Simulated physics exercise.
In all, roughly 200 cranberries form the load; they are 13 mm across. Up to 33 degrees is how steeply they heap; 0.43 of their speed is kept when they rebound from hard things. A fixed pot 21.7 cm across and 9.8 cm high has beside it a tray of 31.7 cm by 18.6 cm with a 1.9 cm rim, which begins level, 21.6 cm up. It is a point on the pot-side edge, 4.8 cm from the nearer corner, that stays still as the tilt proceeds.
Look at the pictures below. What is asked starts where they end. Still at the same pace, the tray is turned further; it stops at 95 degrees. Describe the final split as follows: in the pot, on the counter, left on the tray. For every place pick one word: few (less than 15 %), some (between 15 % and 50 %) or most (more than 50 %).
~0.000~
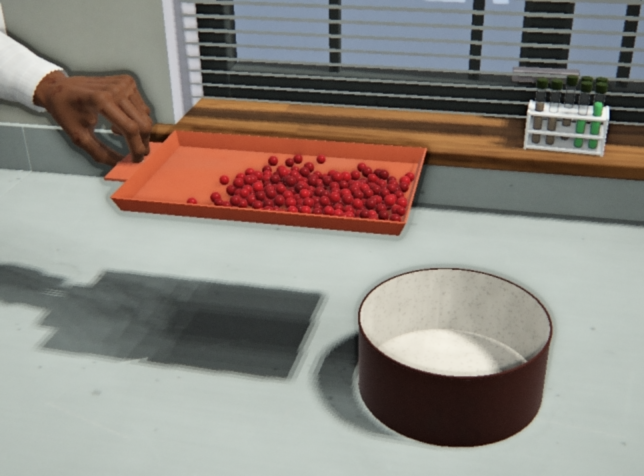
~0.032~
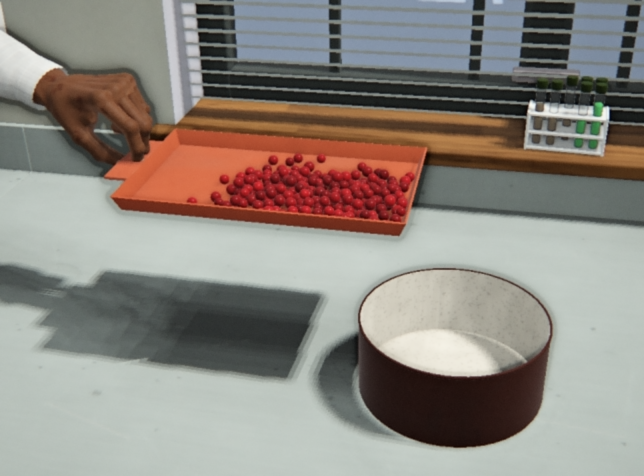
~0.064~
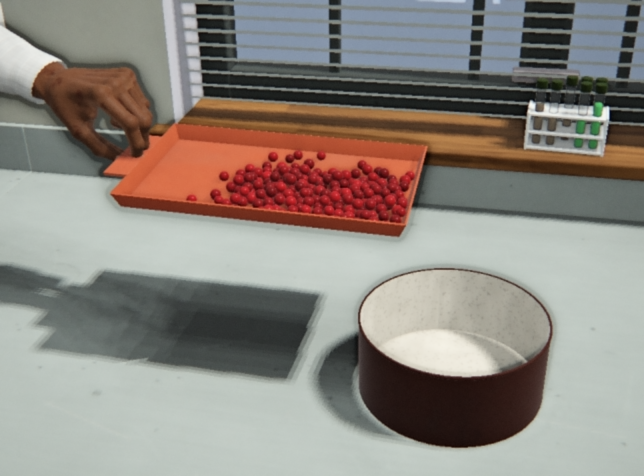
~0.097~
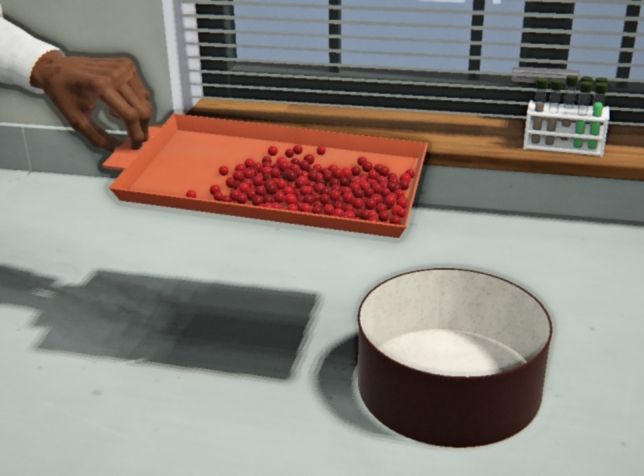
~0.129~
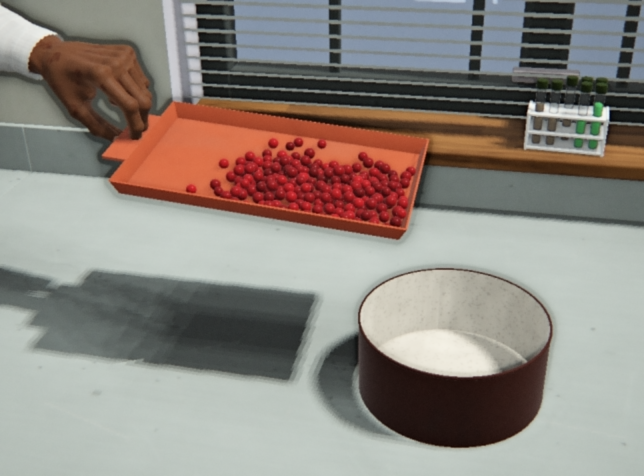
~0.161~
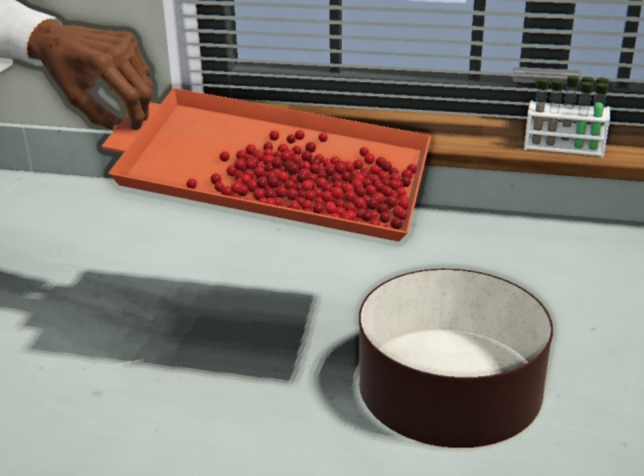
Pot gets most, counter gets some, tray gets few.
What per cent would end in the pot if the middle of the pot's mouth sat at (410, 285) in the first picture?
Estimate: ~ 35 %.
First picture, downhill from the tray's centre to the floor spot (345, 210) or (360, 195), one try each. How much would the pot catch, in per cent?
That would be close to 95 per cent and then close to 85 per cent.
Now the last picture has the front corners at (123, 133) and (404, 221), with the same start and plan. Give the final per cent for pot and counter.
That works out as pot 80 and counter 20.
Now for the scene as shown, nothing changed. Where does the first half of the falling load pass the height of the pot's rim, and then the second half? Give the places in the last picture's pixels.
Early: About (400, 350); late: About (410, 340).
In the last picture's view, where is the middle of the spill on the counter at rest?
Roughly at pixel (373, 460) in the last view.
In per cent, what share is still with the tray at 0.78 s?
80 %, give or take.
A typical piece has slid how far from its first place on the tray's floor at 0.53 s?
About 1 cm.
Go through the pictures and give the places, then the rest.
The first frame shows tray tilt 0 degrees, front corners at (119, 195) and (399, 219); middle of the pieces at (319, 194); pot at (454, 317).
The second frame shows tray tilt 0 degrees, front corners at (119, 194) and (399, 220); middle of the pieces at (319, 194).
The third frame shows tray tilt 2 degrees, front corners at (119, 191) and (400, 221); middle of the pieces at (319, 192).
The fourth frame shows tray tilt 4 degrees, front corners at (118, 185) and (400, 222), lowest corner right front; middle of the pieces at (319, 190).
The fifth frame shows tray tilt 8 degrees, front corners at (118, 178) and (400, 224), lowest corner right front; middle of the pieces at (320, 187).
The sixth frame shows tray tilt 11 degrees, front corners at (118, 171) and (401, 227), lowest corner right front; middle of the pieces at (321, 183); pot at (455, 318). Its pace works out near 110 degrees a second.
After 0.53 s, tilt 52 degrees; the tray holds 100 %, the pot 0 %.
Then, at 0.78 s, tilt 79 degrees; the tray holds 80 %, the pot 5 %.
After 1.13 s, tilt 95 degrees; the tray holds 0 %, the pot 75 %.
In the end, at 1.7 s, pot 80 %, counter 20 %, tray 0 %.
